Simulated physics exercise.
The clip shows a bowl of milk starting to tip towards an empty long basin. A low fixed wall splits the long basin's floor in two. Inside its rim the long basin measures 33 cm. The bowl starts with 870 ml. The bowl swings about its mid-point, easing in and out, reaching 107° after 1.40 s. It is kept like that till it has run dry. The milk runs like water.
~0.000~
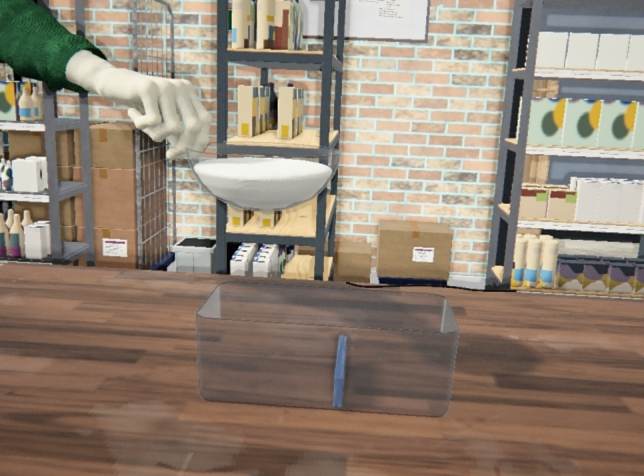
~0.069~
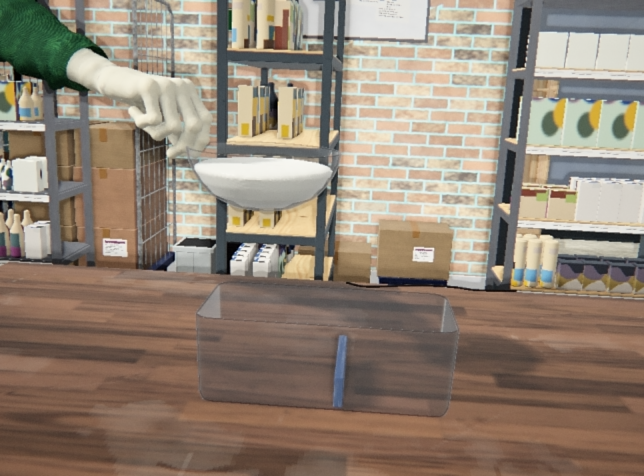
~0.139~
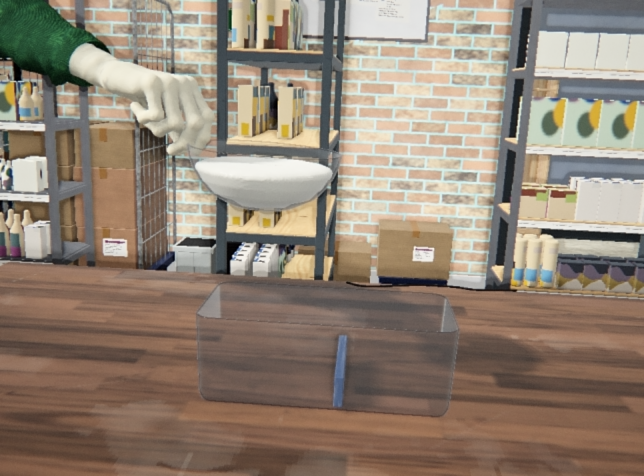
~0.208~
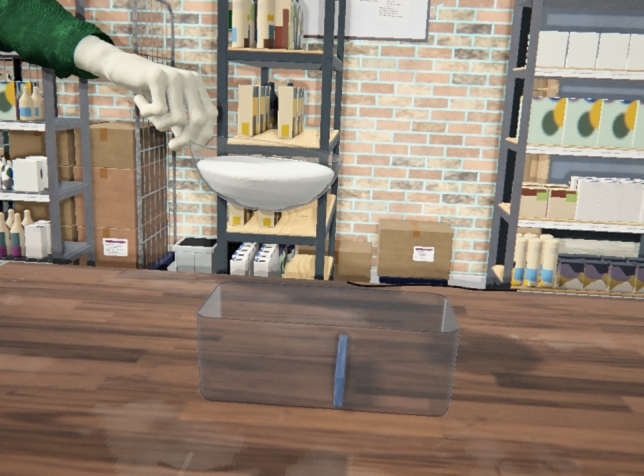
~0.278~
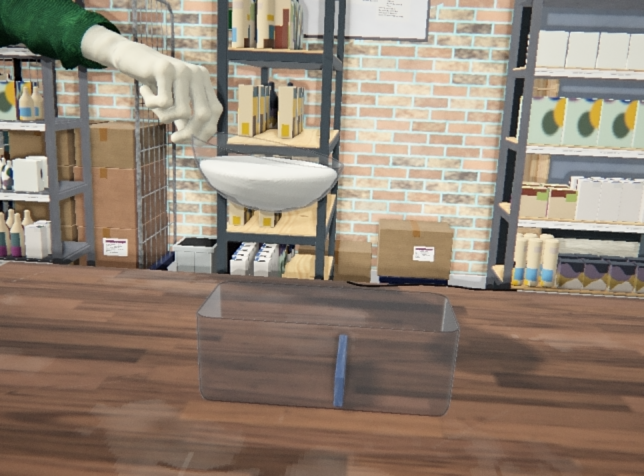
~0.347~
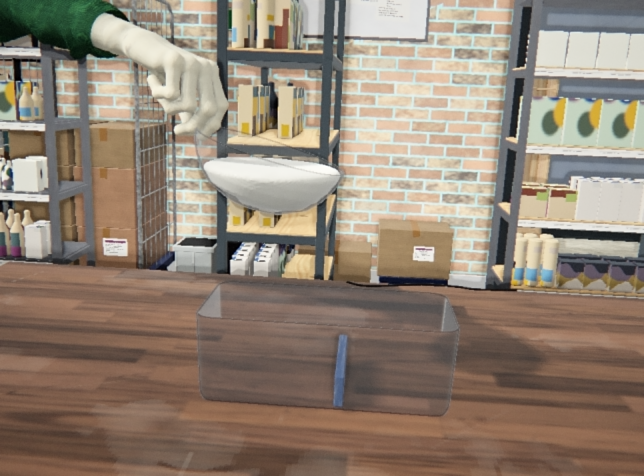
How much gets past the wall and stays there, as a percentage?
The far part has some 78 per cent.
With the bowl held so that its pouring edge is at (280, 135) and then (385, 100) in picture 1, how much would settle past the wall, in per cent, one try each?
In turn about 30 and 65 per cent.
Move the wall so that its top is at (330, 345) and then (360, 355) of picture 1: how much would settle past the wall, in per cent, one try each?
In turn about 90 and 65 per cent.
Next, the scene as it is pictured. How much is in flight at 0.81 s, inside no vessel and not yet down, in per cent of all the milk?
Near 36 in a hundred.
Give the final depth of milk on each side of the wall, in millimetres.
Left about 8 mm, right about 36 mm.
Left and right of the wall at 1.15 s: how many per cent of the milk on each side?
Some 16 per cent left and 82 right.
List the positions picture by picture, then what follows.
Tilt 0°; pouring edge (340, 154); surface from (197, 163) to (333, 170); the long basin's rim runs from (208, 299) to (452, 314); the wall's top is at (341, 356), in the first picture.
Tilt 1°; pouring edge (340, 155); surface from (197, 163) to (333, 170), in the second picture.
Tilt 3°; pouring edge (341, 158); surface from (198, 161) to (333, 171), in the third picture.
Tilt 6°; pouring edge (342, 162); surface from (200, 160) to (335, 172), in the fourth picture.
Tilt 10°; pouring edge (343, 168); surface from (202, 161) to (338, 172), in the fifth picture.
Tilt 15°; pouring edge (343, 175); surface from (206, 162) to (341, 173), in the sixth picture.
By 0.81 s the tilt is 67° and 30 per cent is still to pour, 1 is left of the wall and 33 right of it.
By 1.15 s the tilt is 99° and 0 per cent is still to pour, 16 is left of the wall and 81 right of it.
By 1.51 s the tilt is 107° and 0 per cent is still to pour, 20 is left of the wall and 80 right of it.
By 1.90 s the tilt is 107° and 0 per cent is still to pour, 20 is left of the wall and 79 right of it.
At rest 21 per cent lies left of the wall, 78 right of it and 1 outside.
